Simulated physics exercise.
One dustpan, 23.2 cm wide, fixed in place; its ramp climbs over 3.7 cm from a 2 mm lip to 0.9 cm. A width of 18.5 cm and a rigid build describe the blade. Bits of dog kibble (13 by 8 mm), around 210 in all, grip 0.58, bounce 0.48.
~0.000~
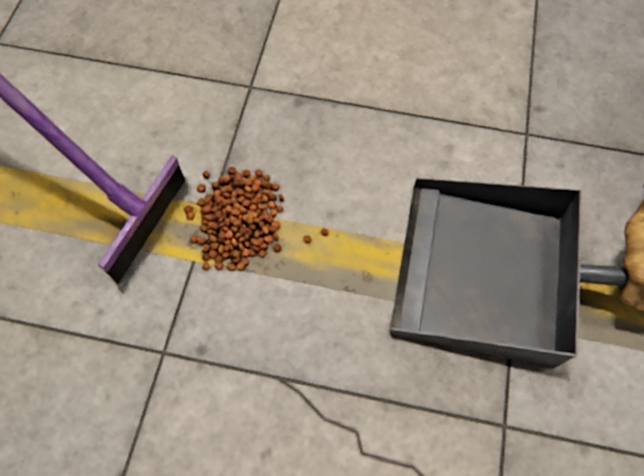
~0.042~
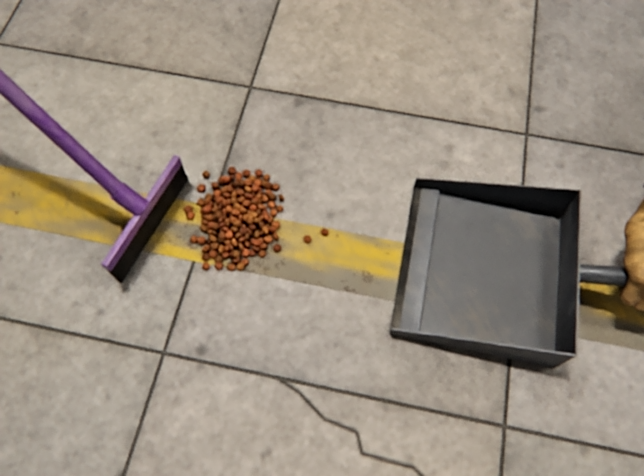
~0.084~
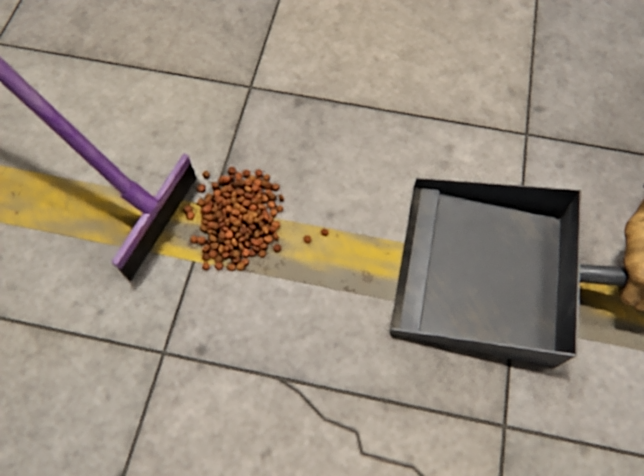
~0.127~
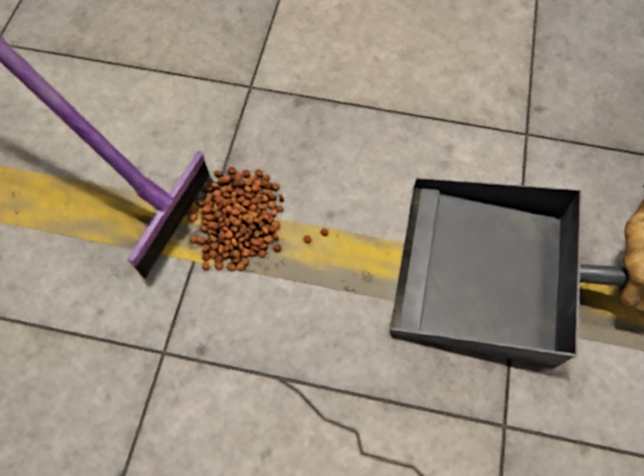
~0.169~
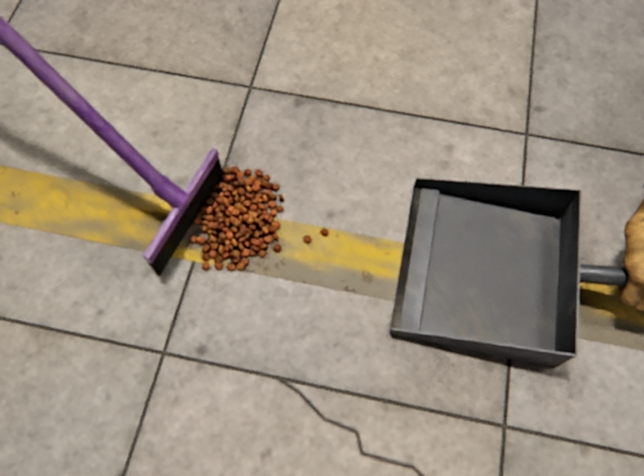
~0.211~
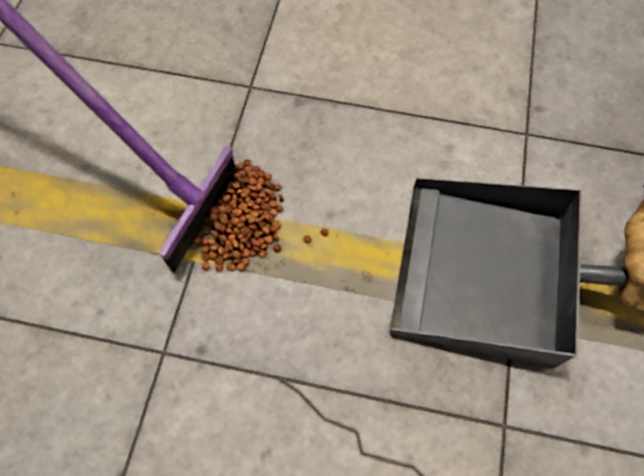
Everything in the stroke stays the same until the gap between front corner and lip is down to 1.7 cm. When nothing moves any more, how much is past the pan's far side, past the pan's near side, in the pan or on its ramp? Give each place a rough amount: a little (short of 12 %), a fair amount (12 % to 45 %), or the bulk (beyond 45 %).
Far side: A fair amount; near side: A little; pan: A little.
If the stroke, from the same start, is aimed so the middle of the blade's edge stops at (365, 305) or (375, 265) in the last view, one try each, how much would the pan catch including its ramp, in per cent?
About 25 and 20 per cent.
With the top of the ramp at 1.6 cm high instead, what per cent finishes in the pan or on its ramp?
Estimate with the new ramp: Some 5 in a hundred.
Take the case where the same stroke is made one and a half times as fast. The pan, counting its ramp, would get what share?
I'd guess it lands at about 10 per cent.
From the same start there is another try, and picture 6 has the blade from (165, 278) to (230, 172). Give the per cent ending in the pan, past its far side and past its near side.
That ends as pan 20, far 0, and near 5.
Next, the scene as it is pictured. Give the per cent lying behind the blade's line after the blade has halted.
About 35 per cent.
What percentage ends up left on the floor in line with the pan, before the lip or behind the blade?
Some 75 per cent of them end up there.
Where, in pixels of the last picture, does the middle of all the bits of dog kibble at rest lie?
Roughly pixel (383, 230).
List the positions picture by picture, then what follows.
Blade from (105, 267) to (175, 163), moved 0.0 cm, 0 of the pieces shifted so far; middle of the pieces at (238, 215); pan at (494, 273), in the first picture.
Blade from (108, 266) to (178, 162), moved 0.4 cm, 0 of the pieces shifted so far; middle of the pieces at (238, 215), in the second picture.
Blade from (118, 264) to (187, 160), moved 1.7 cm, 0 of the pieces shifted so far; middle of the pieces at (238, 215), in the third picture.
Blade from (134, 261) to (201, 158), moved 3.7 cm, 3 of the pieces shifted so far; middle of the pieces at (238, 215), in the fourth picture.
Blade from (149, 258) to (215, 155), moved 5.8 cm, 33 of the pieces shifted so far; middle of the pieces at (239, 215), in the fifth picture.
Blade from (165, 255) to (229, 153), moved 7.8 cm, 117 of the pieces shifted so far; middle of the pieces at (240, 215); pan at (494, 273). Its pace works out near 0.49 m/s, heading 24 degrees away from the viewer's side, in the sixth picture.
After 0.49 s, middle of the blade 17 cm from the lip; 0 % over the lip, far side 5 %, near side 0 %.
Then, at 0.68 s, middle of the blade 8 cm from the lip; 0 % over the lip, far side 15 %, near side 0 %.
After 0.99 s, middle of the blade 4 cm from the lip; 5 % over the lip, far side 20 %, near side 0 %.
In the end, at 1.3 s, far side 20 %, near side 0 %, pan 5 %, in front of the lip or behind the blade 75 %.
